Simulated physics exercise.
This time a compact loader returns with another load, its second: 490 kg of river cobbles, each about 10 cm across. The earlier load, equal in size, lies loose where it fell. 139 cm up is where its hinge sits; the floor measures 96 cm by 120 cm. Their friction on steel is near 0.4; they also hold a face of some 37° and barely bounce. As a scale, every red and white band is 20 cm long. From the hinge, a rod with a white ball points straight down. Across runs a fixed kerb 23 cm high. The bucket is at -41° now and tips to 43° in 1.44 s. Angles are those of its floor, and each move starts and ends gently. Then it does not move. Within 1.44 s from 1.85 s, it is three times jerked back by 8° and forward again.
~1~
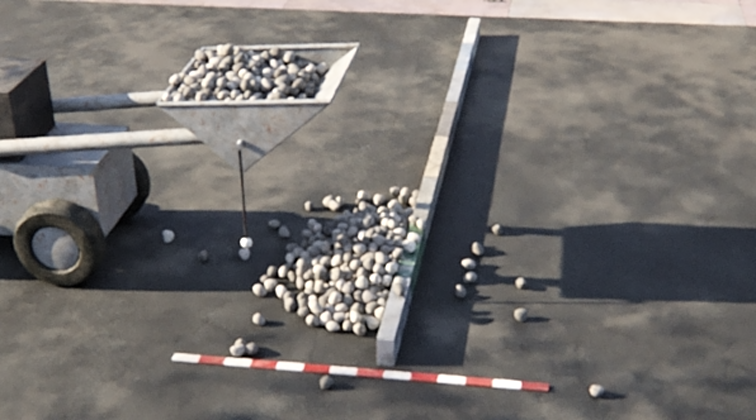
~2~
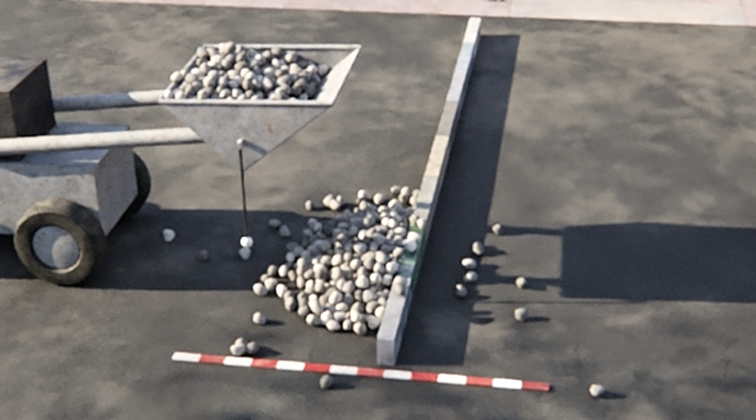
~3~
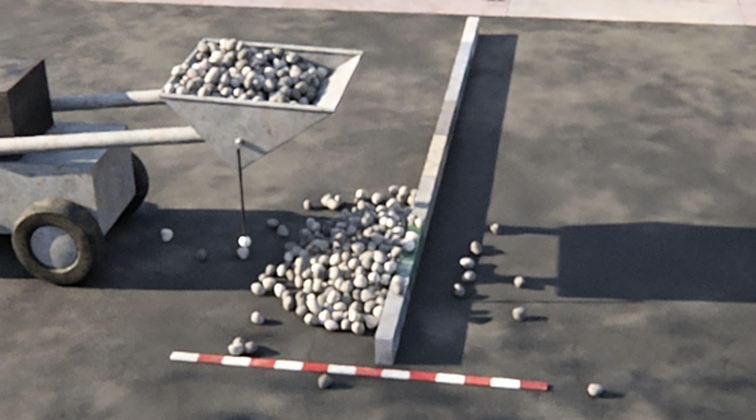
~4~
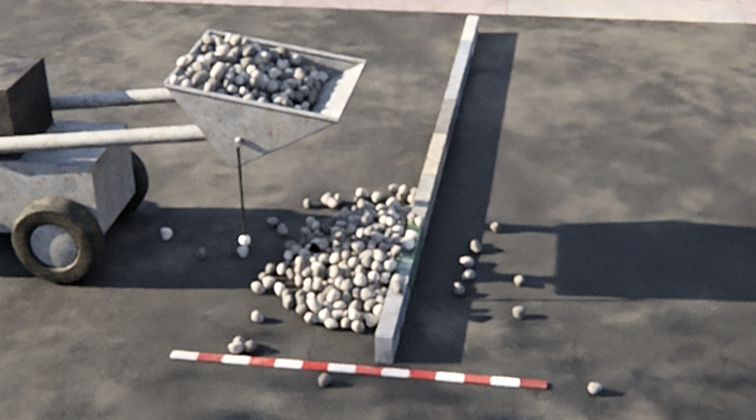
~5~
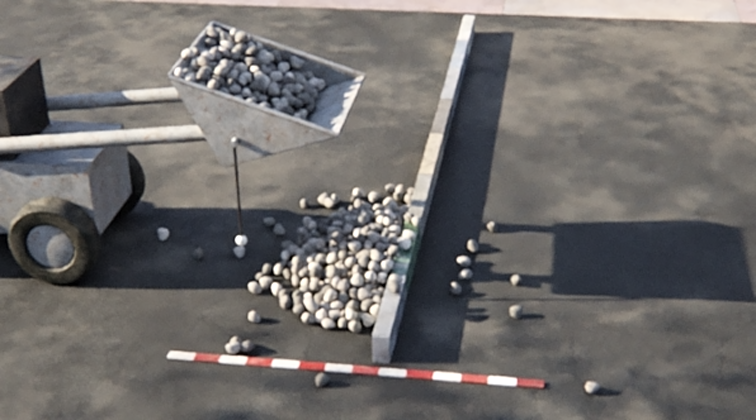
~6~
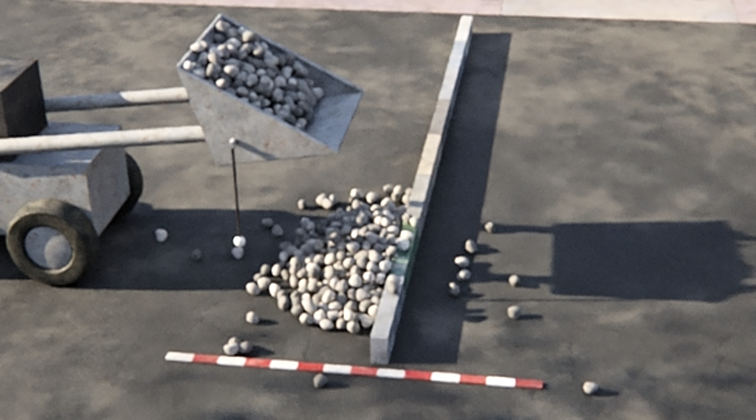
On dark, mottled ground, a wheeled machine at left holds a metal bucket heaped with pale, rounded stones, near a loose pile lying against a low kerb. The bucket barely moves at first, then its back rises and its lip swings downward to the right, the stones still inside.
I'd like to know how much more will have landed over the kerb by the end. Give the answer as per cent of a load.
Roughly 20 in every hundred.
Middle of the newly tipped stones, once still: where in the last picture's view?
Around (361, 248) in the last picture.
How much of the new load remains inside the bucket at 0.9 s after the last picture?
Estimate: 30 % remaining inside, roughly.
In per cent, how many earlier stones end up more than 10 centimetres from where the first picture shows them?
Close to 25 in a hundred of them.
Then, 0.5 s after the last picture the floor is at 30°; in per cent of one load, 99 in the bucket, 99 on this side of the kerb, 2 over the kerb; the foremost stones are at (493, 282).
Then, 0.9 s after the last picture the floor is at 43°; in per cent of one load, 32 in the bucket, 165 on this side of the kerb, 4 over the kerb; the foremost stones are at (493, 282).
Then, 3.1 s after the last picture the floor is at 43°; in per cent of one load, 0 in the bucket, 178 on this side of the kerb, 22 over the kerb; the foremost stones are at (554, 299).
Then, 6.0 s after the last picture the floor is at 43°; in per cent of one load, 0 in the bucket, 178 on this side of the kerb, 22 over the kerb; the foremost stones are at (554, 299). Net gain over the kerb, 20.
